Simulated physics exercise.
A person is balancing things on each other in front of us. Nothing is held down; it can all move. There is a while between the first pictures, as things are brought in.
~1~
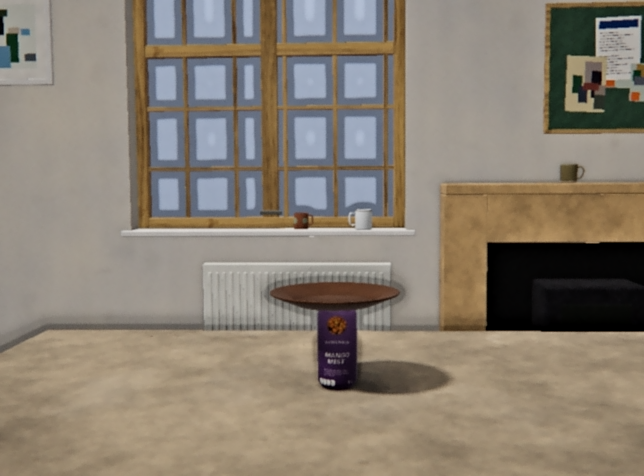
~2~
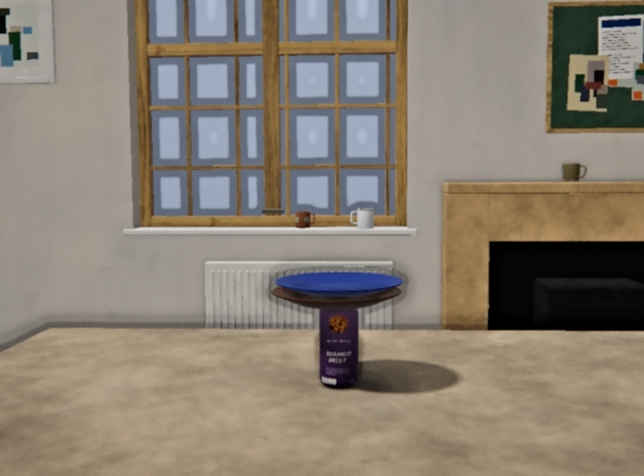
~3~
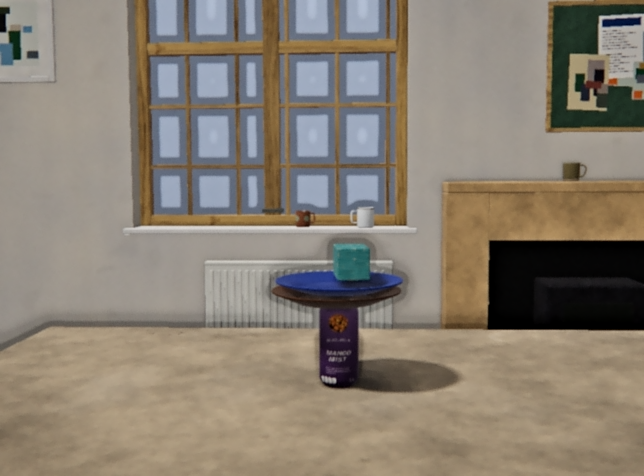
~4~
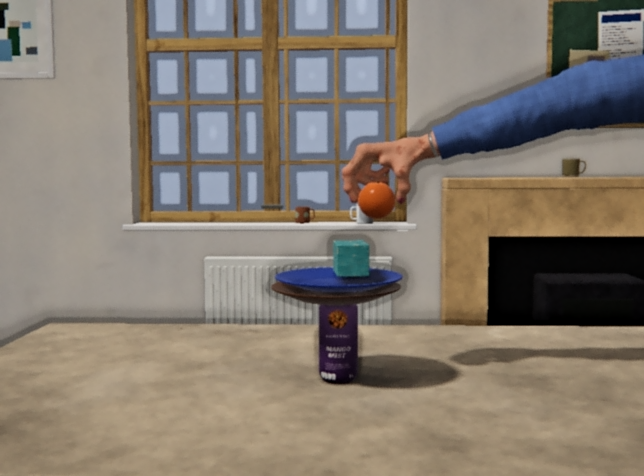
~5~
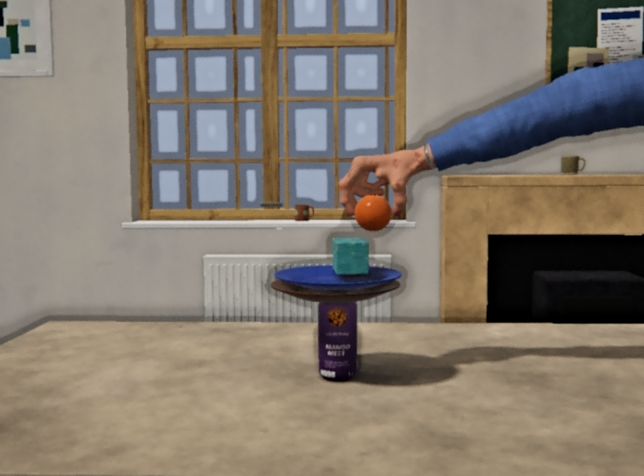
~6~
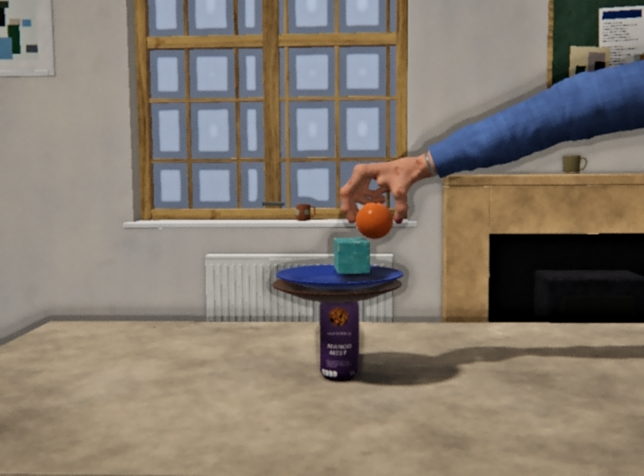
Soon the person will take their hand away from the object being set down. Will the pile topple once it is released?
I predict a tumble.
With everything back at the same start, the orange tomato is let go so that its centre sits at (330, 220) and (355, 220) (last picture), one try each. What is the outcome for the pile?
Try one: Collapse. Try two: Stable.
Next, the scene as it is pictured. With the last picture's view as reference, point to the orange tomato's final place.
Roughly at pixel (396, 252).
Then, 0.30 s after the last picture, orange tomato rolled a little near (385, 231).
Then, 0.40 s after the last picture, orange tomato now fallen.
At rest, fallen, orange tomato; the other 4 in place. Seen from the same camera at the end, orange tomato near (397, 252). The pile loses its balance.
